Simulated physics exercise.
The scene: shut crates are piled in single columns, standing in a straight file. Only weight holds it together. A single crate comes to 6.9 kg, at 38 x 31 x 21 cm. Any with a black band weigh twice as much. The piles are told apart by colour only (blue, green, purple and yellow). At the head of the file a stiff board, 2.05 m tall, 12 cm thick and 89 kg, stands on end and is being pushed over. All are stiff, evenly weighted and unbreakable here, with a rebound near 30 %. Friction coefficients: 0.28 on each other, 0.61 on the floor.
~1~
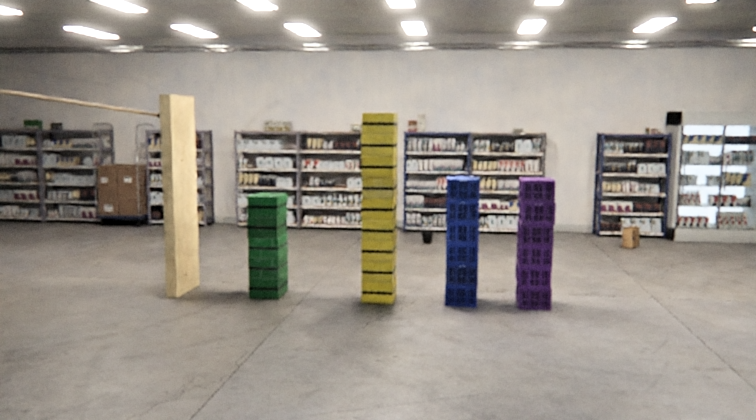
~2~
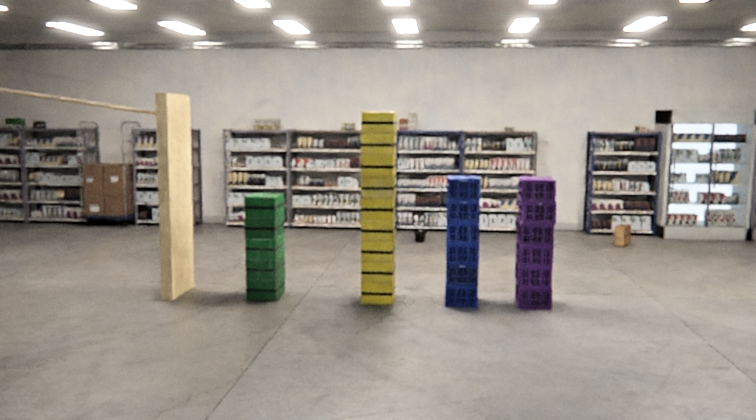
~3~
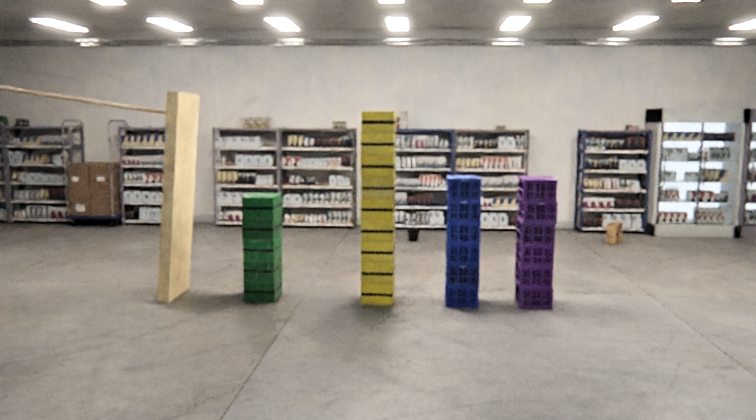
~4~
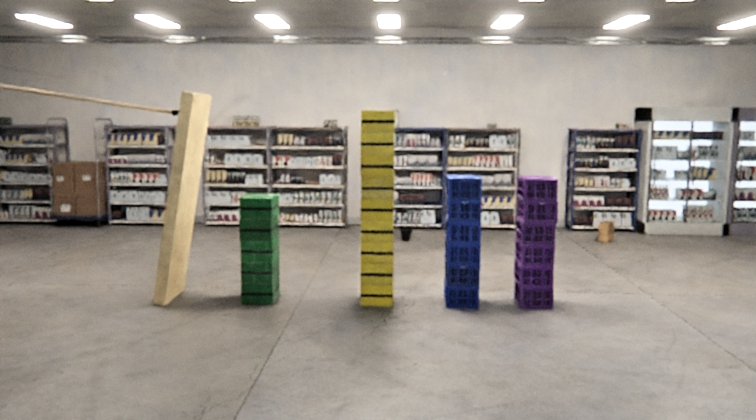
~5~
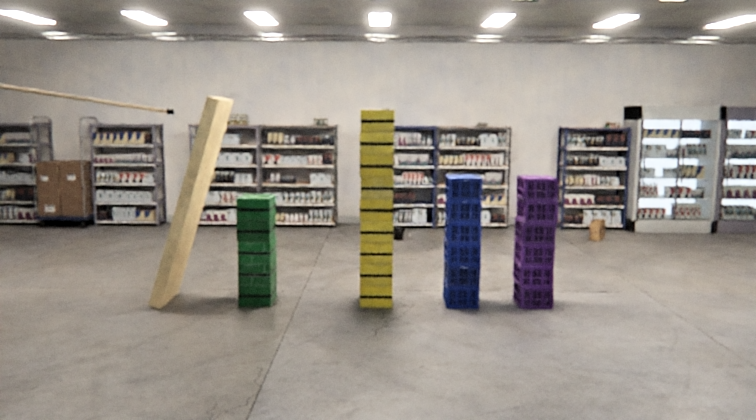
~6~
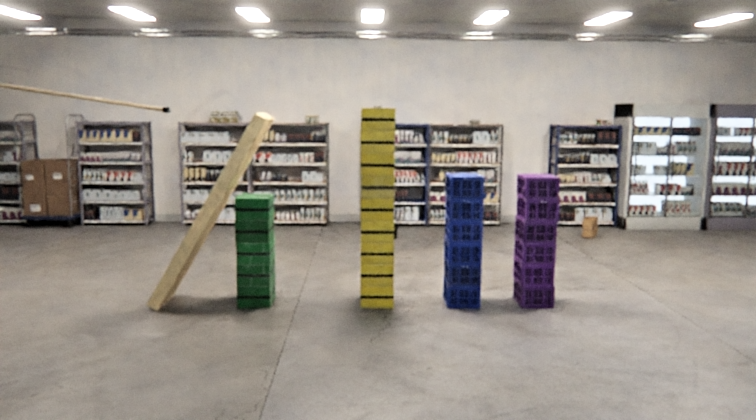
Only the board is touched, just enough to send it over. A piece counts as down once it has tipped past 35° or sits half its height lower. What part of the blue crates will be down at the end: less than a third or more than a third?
Ending down: Less than a third.
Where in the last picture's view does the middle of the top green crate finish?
Around (348, 288).
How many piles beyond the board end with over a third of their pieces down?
The count is 1.
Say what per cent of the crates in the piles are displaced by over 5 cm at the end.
It is 25 per cent.
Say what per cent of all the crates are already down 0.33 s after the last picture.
By then 5 per cent.
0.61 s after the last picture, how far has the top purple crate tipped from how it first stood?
About 0°.
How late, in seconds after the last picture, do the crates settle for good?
Around 1.0 s.
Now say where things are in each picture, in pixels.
In the first frame (each place is the centre of the face we see best; the camera moves round a little), pole end (160, 116) 9 cm short, board 0° from upright; top blue crate (463, 190); top green crate (262, 207); the others all in place.
The second frame shows pole end 14 mm in, board 0° from upright; top blue crate (464, 190).
The third frame shows pole end 12 cm in, board 5° from upright; top blue crate (465, 190); the others all in place.
The fourth frame shows pole end (174, 113) 22 cm in, board 10° from upright; top blue crate (465, 190); the others all in place.
The fifth frame shows pole end (169, 112) 22 cm in, stopped, board 17° from upright; top blue crate (466, 189); the others all in place.
The sixth frame shows pole end (165, 110) 22 cm in, stopped, board 30° from upright; top blue crate (467, 188); top purple crate (543, 189); the others all in place.
Then, 0.33 s later than the last frame, board 51° from upright; none of the 6 blue crates down (1 of 26 in all colours); top blue crate unmoved; top green crate tilted 48°, 10 cm lower.
Then, 0.61 s later than the last frame, board 65° from upright; none of the 6 blue crates down (2 of 26 in all colours); top blue crate unmoved; top green crate on its side.
When it is over, board 70° from upright; none of the 6 blue crates down (3 of 26 in all colours); top blue crate unmoved; top green crate on its side. That is 0 per cent. In pixels of the last frame, middles, top blue crate near (464, 186), top green crate near (348, 288).
